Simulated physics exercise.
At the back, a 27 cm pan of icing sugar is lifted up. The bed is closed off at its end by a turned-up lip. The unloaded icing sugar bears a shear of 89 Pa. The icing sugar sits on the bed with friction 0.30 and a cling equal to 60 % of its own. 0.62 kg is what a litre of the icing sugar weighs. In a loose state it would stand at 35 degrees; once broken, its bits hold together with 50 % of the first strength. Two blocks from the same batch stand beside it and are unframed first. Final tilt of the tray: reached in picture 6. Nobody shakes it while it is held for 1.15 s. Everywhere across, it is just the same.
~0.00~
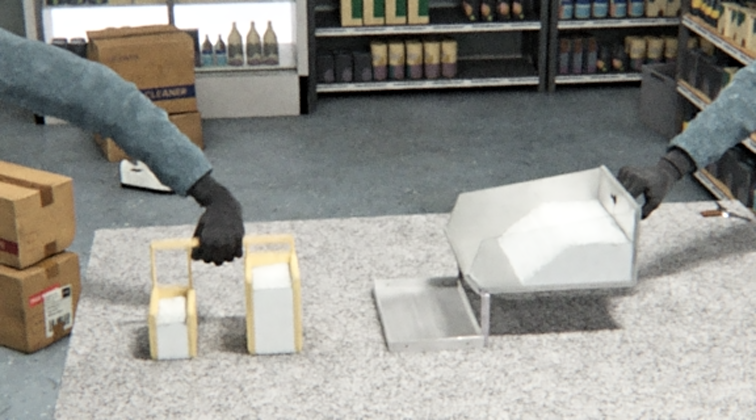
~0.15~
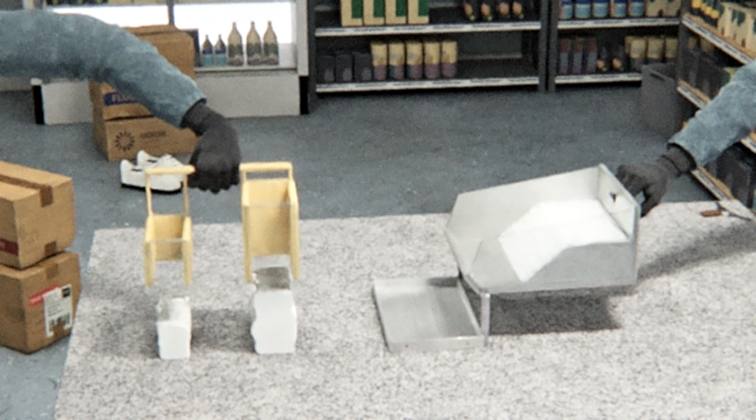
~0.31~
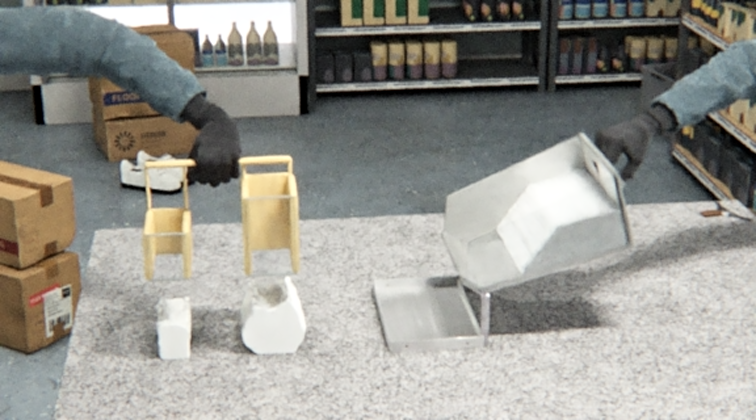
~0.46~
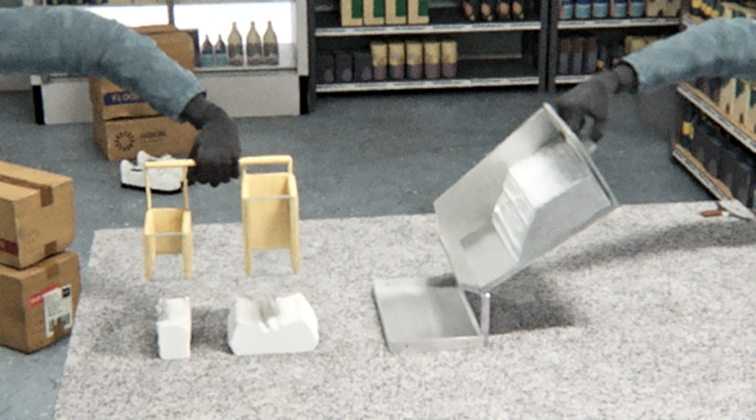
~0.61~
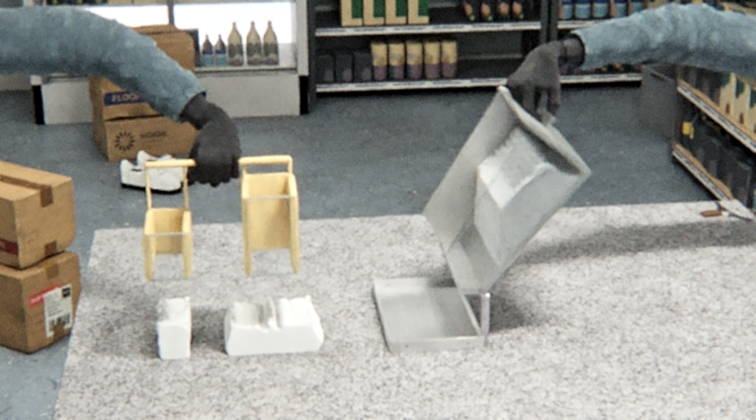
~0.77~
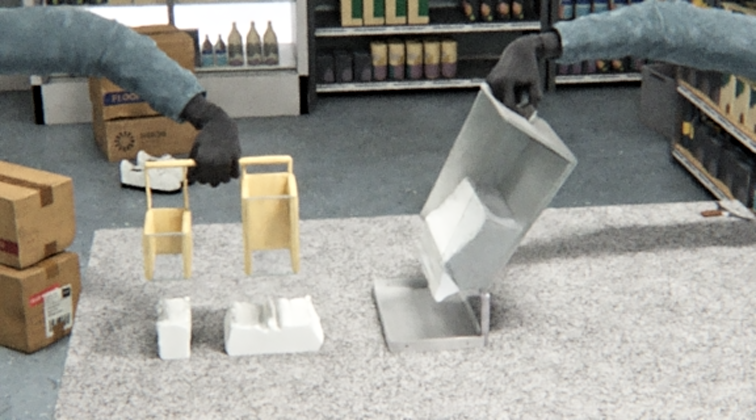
A gloved hand lifted two wooden forms off small white blocks, and the wider block slumped low while another gloved hand tilted a metal tray steeply until its white heap slid down toward the lip.
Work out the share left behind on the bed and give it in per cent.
Close to 17 out of 100.
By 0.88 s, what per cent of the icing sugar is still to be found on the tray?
It comes to around 40 percent.
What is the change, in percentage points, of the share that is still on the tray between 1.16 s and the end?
Measured change: Roughly 0 per cent.
After 0.88 s, the tilt is 57 degrees and 42 % is on the bed.
After 1.02 s, the tilt is 57 degrees and 19 % is on the bed.
After 1.16 s, the tilt is 57 degrees and 17 % is on the bed.
After 1.30 s, the tilt is 57 degrees and 17 % is on the bed.
After 1.88 s, at the end, the tilt is 57 degrees and 17 % is on the bed.
